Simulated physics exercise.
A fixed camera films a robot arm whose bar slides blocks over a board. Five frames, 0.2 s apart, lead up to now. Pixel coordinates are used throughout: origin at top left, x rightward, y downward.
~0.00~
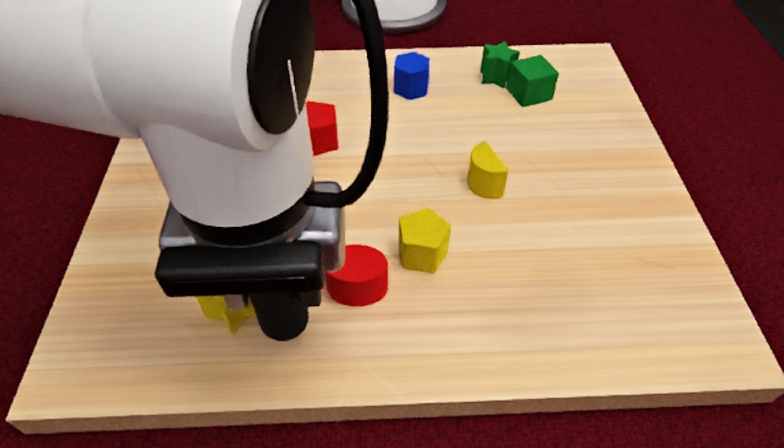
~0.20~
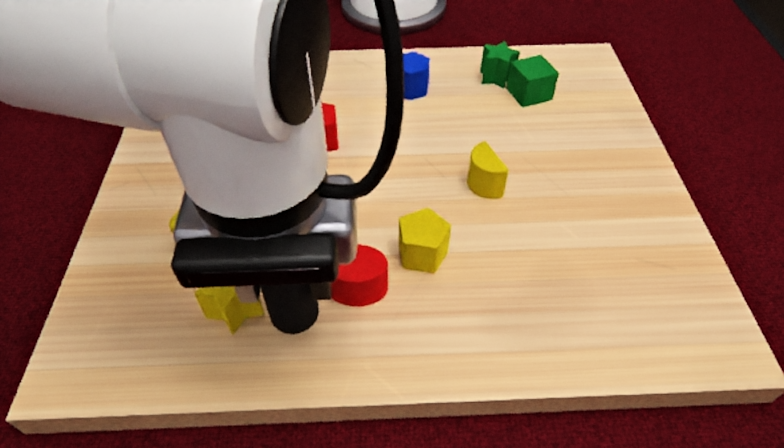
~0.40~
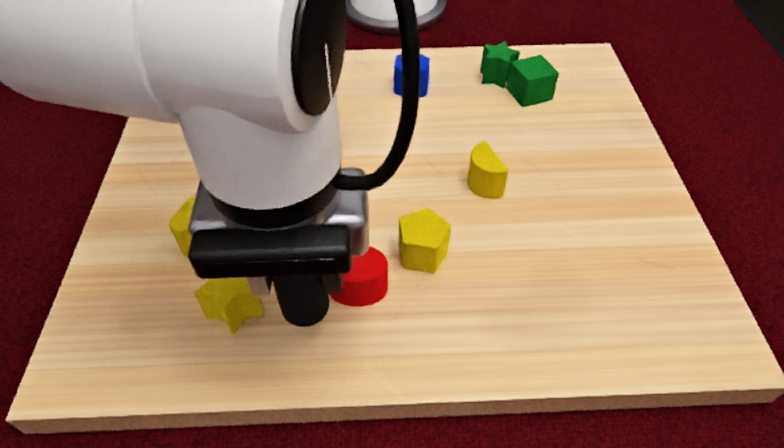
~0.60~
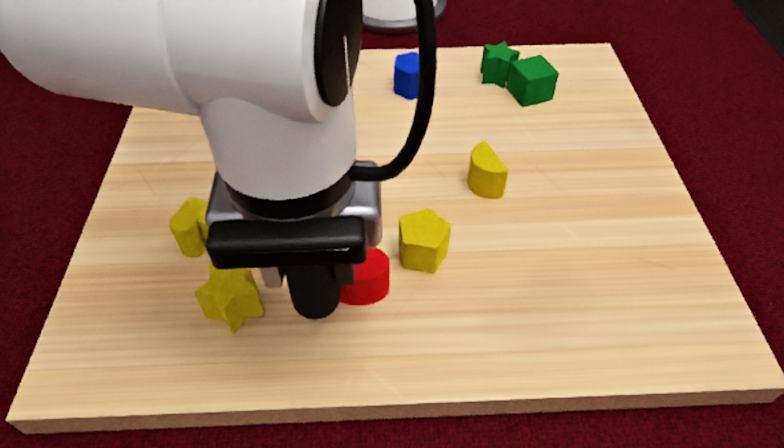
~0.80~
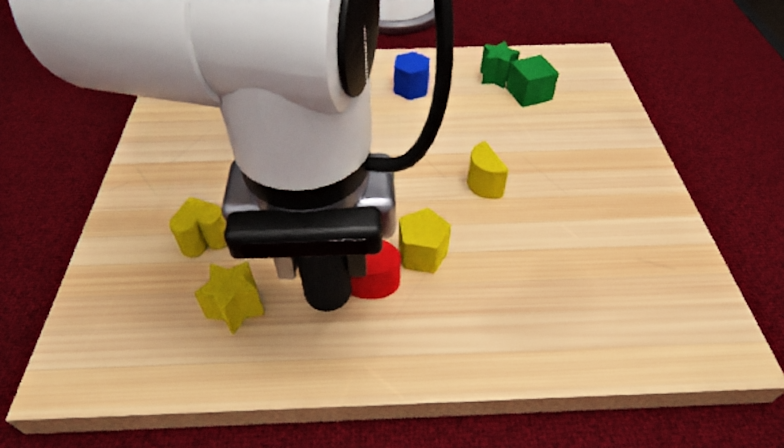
On a wooden board, a white robot arm moves right past a yellow star-shaped block, nudging a red round block slightly.
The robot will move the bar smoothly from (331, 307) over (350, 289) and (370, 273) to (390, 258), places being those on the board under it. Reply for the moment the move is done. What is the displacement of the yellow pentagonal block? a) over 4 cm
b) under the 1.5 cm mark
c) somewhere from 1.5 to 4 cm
(a)
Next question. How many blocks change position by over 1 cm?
Answer: 2.
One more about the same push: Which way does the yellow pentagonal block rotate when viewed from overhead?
Watching from overhead, you'd notice the yellow pentagonal block rotating counter-clockwise.
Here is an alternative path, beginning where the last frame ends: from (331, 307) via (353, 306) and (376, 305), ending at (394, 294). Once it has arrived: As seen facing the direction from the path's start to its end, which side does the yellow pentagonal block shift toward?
Goes left.
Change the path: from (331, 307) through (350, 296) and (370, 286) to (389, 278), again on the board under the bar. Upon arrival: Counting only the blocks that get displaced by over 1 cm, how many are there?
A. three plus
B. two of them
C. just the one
Correct choice: B.
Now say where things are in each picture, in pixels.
Tip of the bar at (285, 321), middles of tops, yellow star-shaped block hidden, red oval at (355, 262), yellow pentagonal block at (424, 227), in the first picture.
Bar at (295, 314), nothing pushed, in the second picture.
Bar at (306, 308), nothing pushed, in the third picture.
Bar at (317, 300), nothing pushed, in the fourth picture.
Bar at (328, 293), yellow star-shaped block at (226, 283), red oval partly hidden, yellow pentagonal block at (424, 227), in the fifth picture.
The first path, step by step. Halfway along, bar at (359, 266); red oval at (403, 242), turned 40° clockwise; yellow pentagonal block at (442, 222), turned 35° anticlockwise.
At the end, bar at (390, 244); yellow star-shaped block unmoved; red oval at (435, 228), turned 65° clockwise; yellow pentagonal block at (479, 213), turned 40° anticlockwise.
